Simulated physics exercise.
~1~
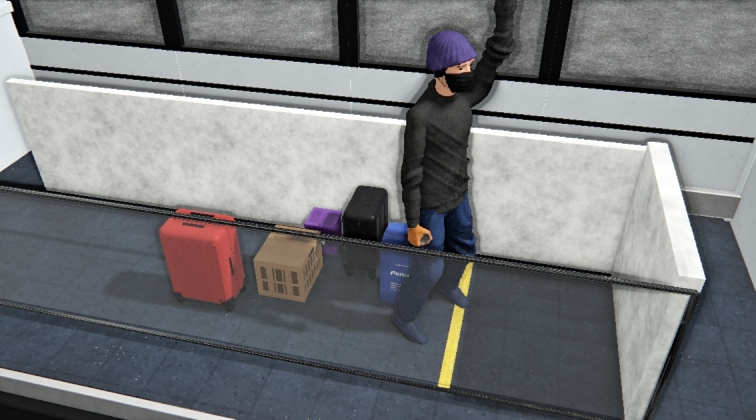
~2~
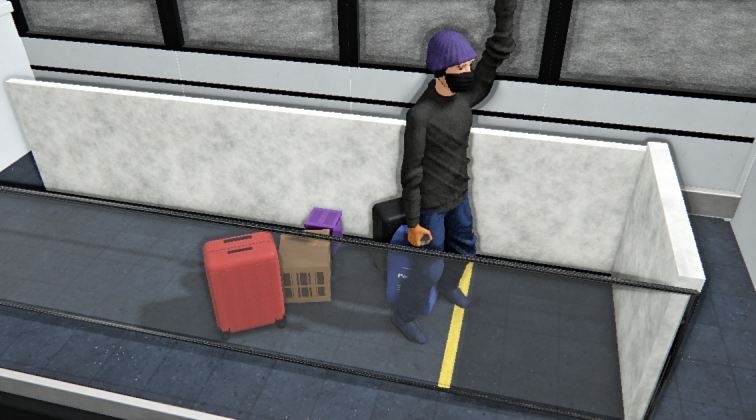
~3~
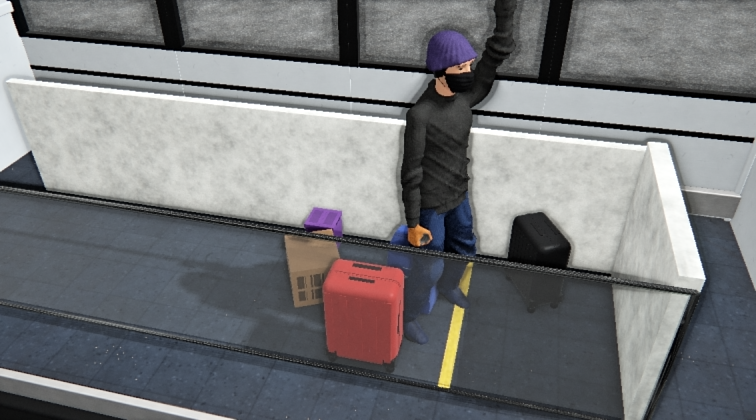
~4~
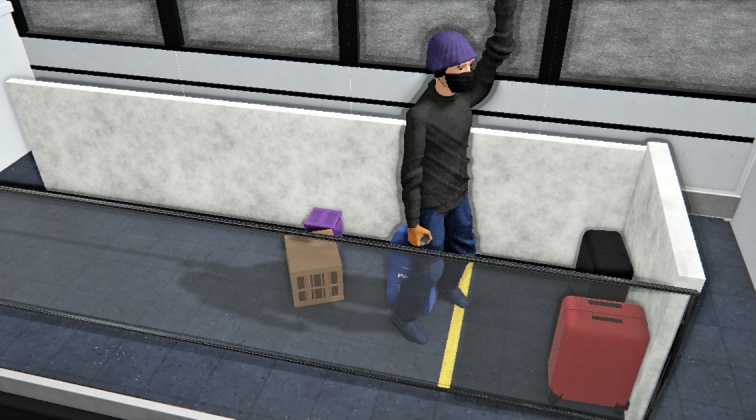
A big red suitcase and a small black one rolled right past a masked passenger holding on with a raised arm, crossing the yellow line and ending upright near the end wall, while the brown crate shifted slightly and the purple tub stayed behind.
